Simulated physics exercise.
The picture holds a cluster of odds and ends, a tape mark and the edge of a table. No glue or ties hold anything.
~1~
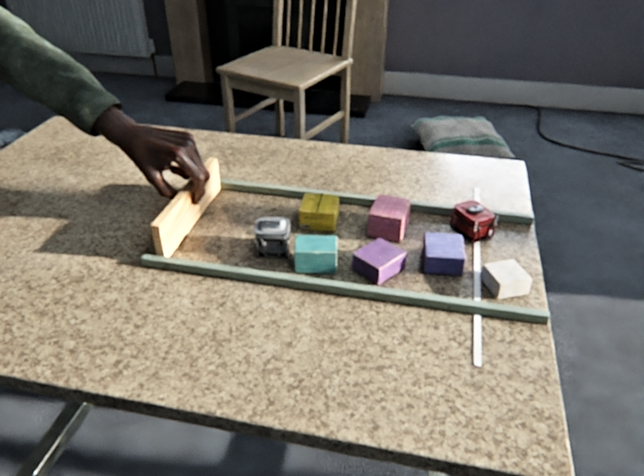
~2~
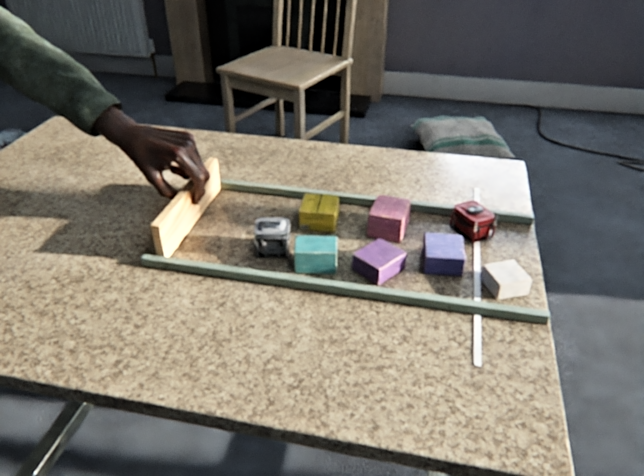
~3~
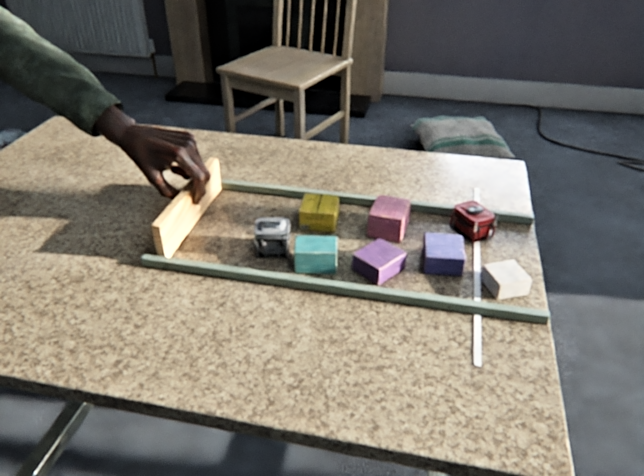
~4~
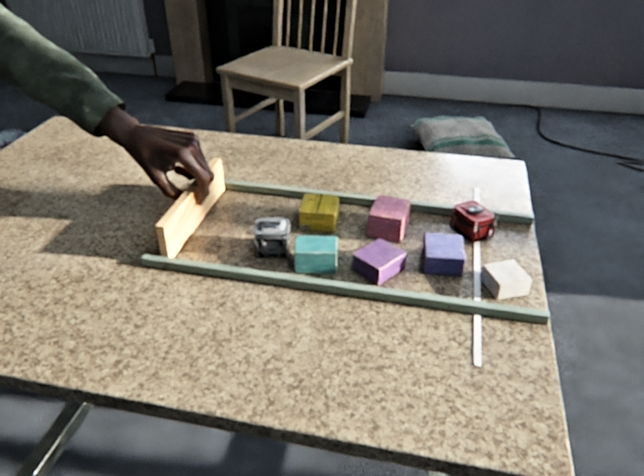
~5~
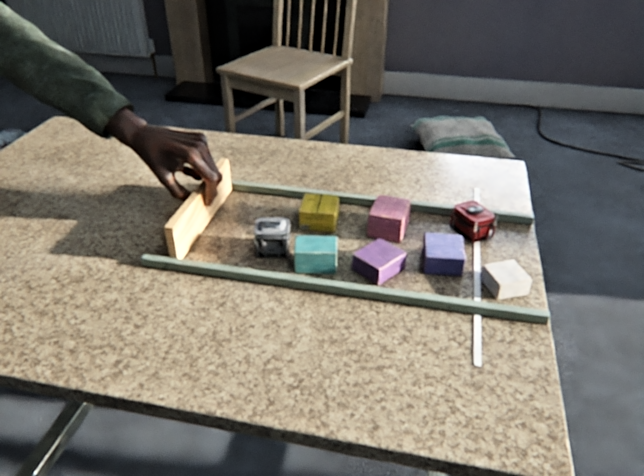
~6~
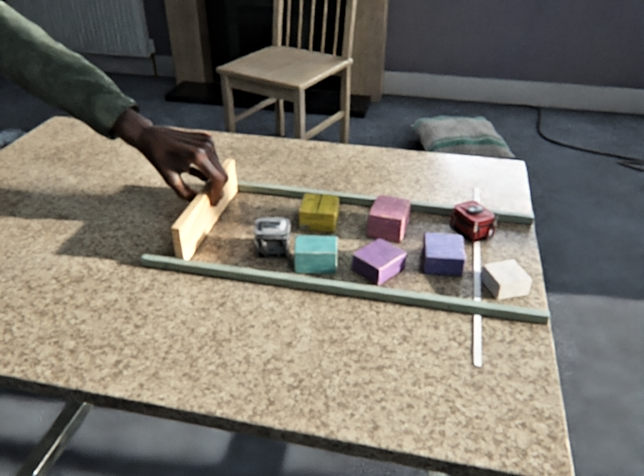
Hand sliding a wooden board slightly right between two green rails on a speckled table, coloured blocks ahead staying still.
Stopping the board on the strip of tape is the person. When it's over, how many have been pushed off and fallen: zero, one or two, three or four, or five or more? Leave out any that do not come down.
By the end, three or four have fallen.
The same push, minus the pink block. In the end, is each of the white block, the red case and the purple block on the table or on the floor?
White block gone, red case safe, purple block safe.
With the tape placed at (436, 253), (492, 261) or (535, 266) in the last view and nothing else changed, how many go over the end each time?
In order: 0, 5 and 8.
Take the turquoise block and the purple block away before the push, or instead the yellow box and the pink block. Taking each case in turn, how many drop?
First try: 1 fallen; other try: 1.
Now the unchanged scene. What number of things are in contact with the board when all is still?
It adds up to 2.
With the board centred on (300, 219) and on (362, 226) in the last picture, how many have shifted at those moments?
Tally at point one: 4; at point two: 6.
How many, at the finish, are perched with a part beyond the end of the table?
The count is 3.
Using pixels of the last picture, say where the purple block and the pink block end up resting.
Roughly (543, 272); the other one roughly (535, 231).
Early on, none off yet; white block at rest near (506, 279); red case at rest near (473, 221); blue block at rest near (445, 254).
Finally, the number that fall off is three or four; lost, blue block, red case and white block.
